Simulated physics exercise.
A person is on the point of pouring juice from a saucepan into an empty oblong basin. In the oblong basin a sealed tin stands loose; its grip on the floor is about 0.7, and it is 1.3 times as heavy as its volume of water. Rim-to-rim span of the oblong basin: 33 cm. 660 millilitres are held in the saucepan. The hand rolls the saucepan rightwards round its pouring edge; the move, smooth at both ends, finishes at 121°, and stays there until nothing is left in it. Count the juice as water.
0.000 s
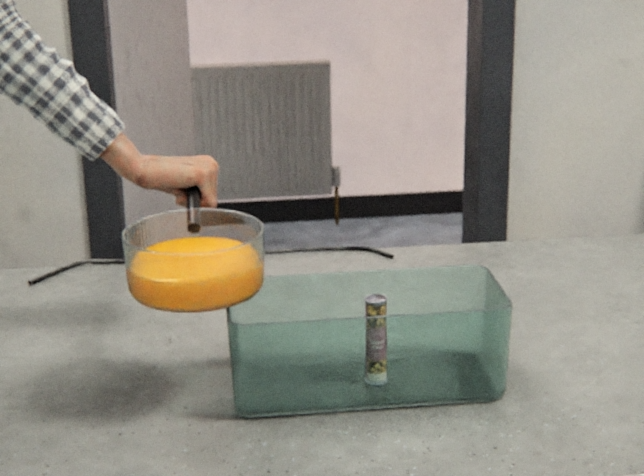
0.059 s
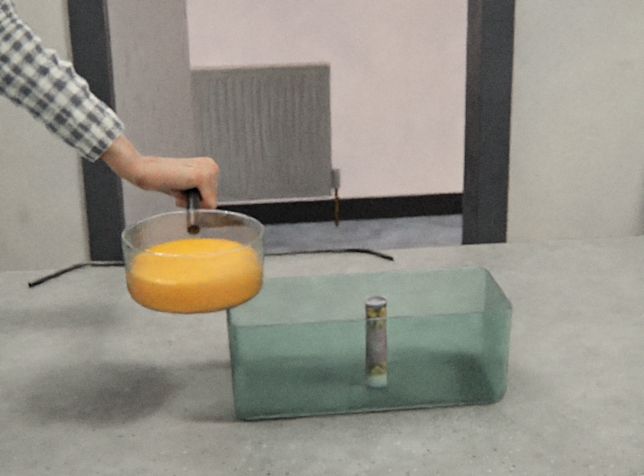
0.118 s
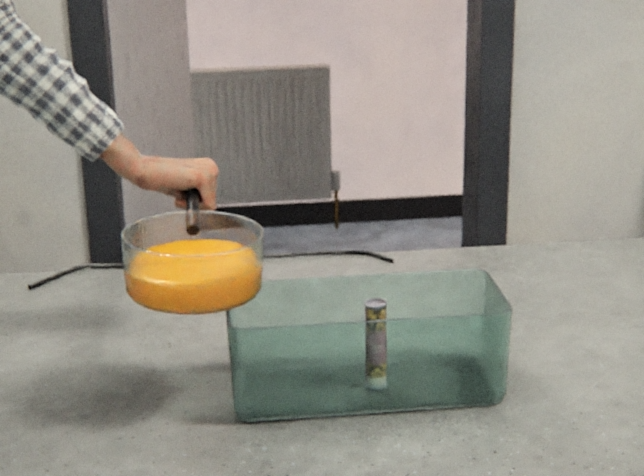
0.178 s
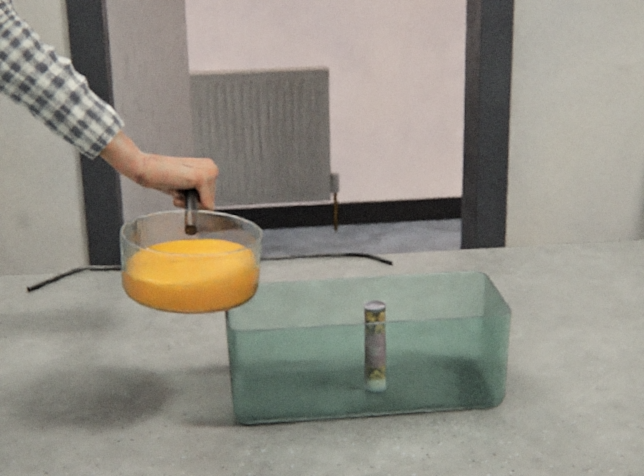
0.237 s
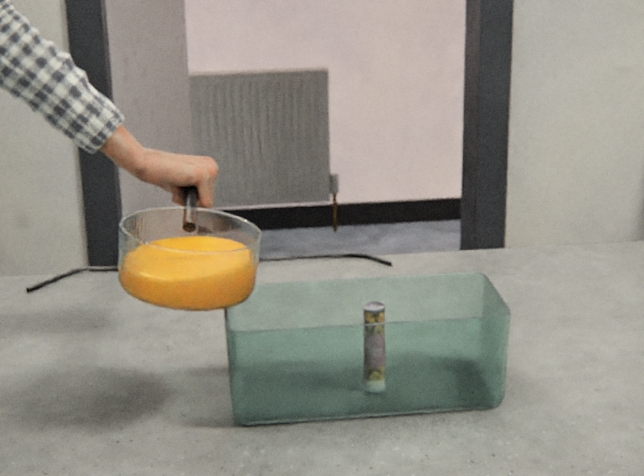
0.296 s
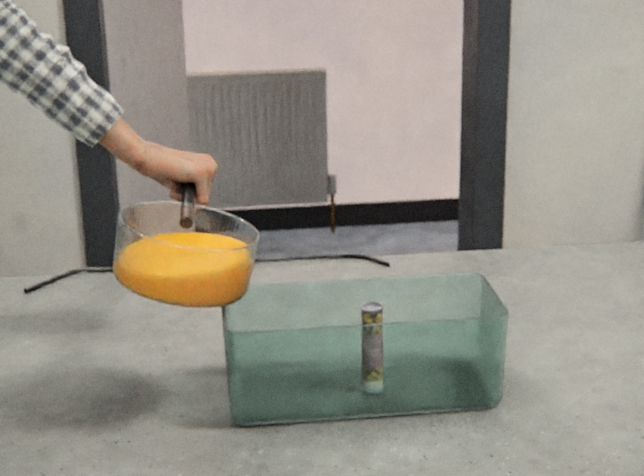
Orange juice in a clear saucepan tilting slightly rightwards in a person's hand, beside a green oblong basin with a tin inside.
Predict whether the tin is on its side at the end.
It's going to stay vertical.
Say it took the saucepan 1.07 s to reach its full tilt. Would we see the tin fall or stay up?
Outcome - the tin comes down.
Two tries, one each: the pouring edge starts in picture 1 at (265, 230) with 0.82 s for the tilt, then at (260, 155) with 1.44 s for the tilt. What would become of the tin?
Trial 1 - tin tips; trial 2 - tin tips.
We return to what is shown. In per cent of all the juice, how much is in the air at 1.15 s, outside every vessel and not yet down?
I'd put it at about 10 per cent of the liquid.
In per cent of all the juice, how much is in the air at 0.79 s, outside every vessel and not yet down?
It comes to roughly 32 per cent.
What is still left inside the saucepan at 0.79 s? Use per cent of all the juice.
Near 60 in a hundred.
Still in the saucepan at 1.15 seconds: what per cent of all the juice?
Close to 6 in a hundred.
By 0.79 s the tilt is 70° and 59 per cent is still to pour; the tin stands where it began.
By 1.15 s the tilt is 109° and 6 per cent is still to pour; the tin stands where it began.
By 1.53 s the tilt is 121° and 0 per cent is still to pour; the tin stands where it began.
By 1.94 s the tilt is 121° and 0 per cent is still to pour; the tin stands where it began.
At rest the tin stands where it began.
